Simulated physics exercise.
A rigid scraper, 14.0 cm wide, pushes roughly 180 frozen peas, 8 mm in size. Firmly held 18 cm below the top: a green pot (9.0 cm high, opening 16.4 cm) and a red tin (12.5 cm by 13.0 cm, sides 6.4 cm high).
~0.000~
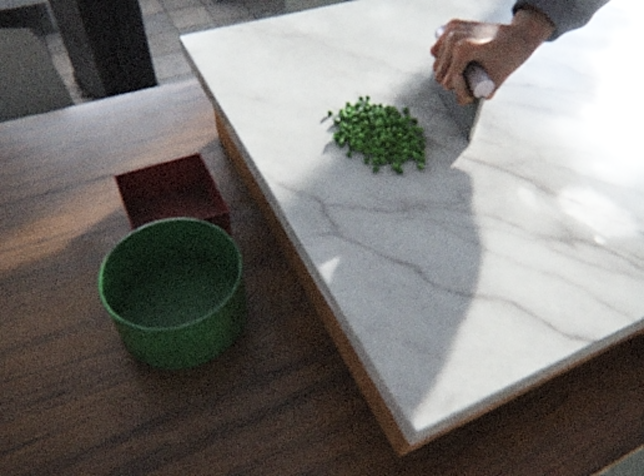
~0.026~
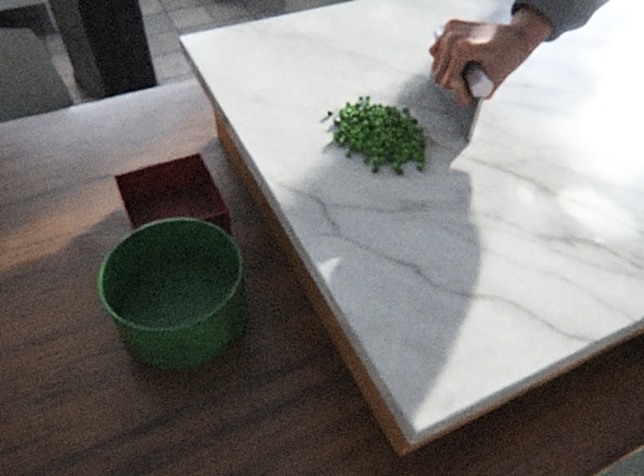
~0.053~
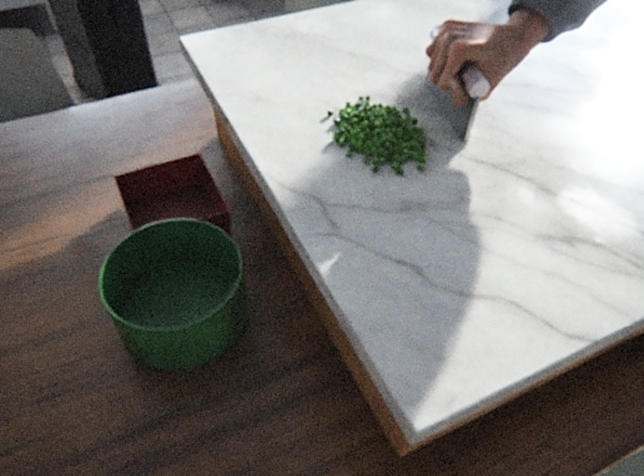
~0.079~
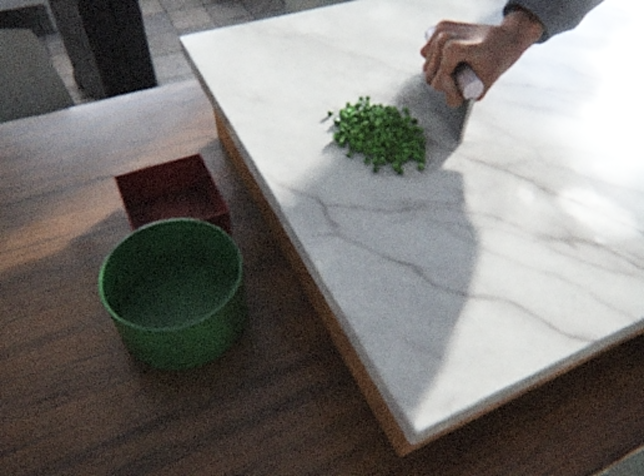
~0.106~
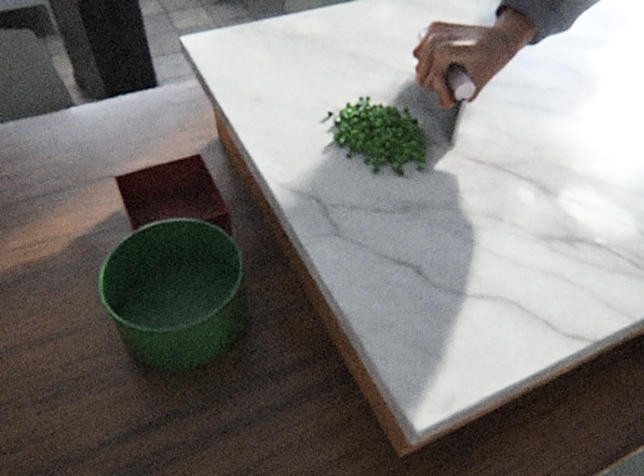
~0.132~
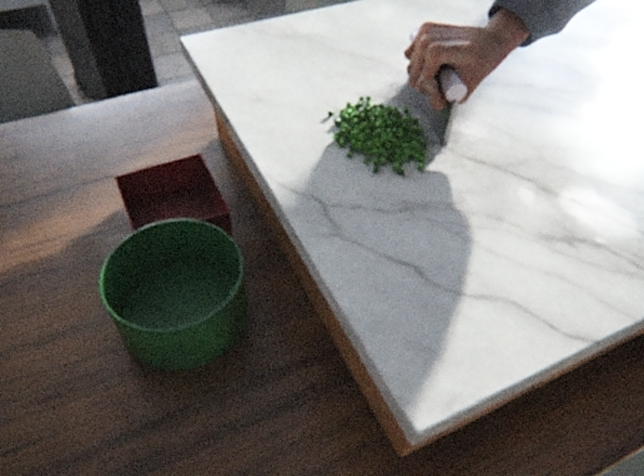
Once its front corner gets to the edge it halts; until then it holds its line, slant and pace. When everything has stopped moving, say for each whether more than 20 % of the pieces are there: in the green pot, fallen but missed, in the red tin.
Green pot: 20 % or less; fallen but missed: More than 20 %; red tin: More than 20 %.
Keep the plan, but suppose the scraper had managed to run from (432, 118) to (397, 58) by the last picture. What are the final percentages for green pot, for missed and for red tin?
Green pot: 40; missed: 25; red tin: 30.
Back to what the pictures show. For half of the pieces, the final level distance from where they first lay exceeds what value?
Estimate: Close to 20 cm.
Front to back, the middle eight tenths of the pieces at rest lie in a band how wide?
22 cm.
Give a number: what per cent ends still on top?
I'd estimate some 35 per cent at the end.
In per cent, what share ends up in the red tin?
About 25 per cent.
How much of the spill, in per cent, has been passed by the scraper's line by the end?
Some 35 in a hundred.
After 0.40 s, scraper 15 cm from its start, spill 16 cm wide; still on top 100 %.
After 0.68 s, scraper 26 cm from its start, spill 21 cm wide; off the edge, not caught 15 %, still on top 85 %.
Then, at 0.91 s, scraper 27 cm from its start, spill 23 cm wide; red tin 25 %, off the edge, not caught 40 %, still on top 35 %.
In the end, at 1.6 s, green pot 0 %, red tin 25 %, fallen but missed 40 %, still on top 35 %.
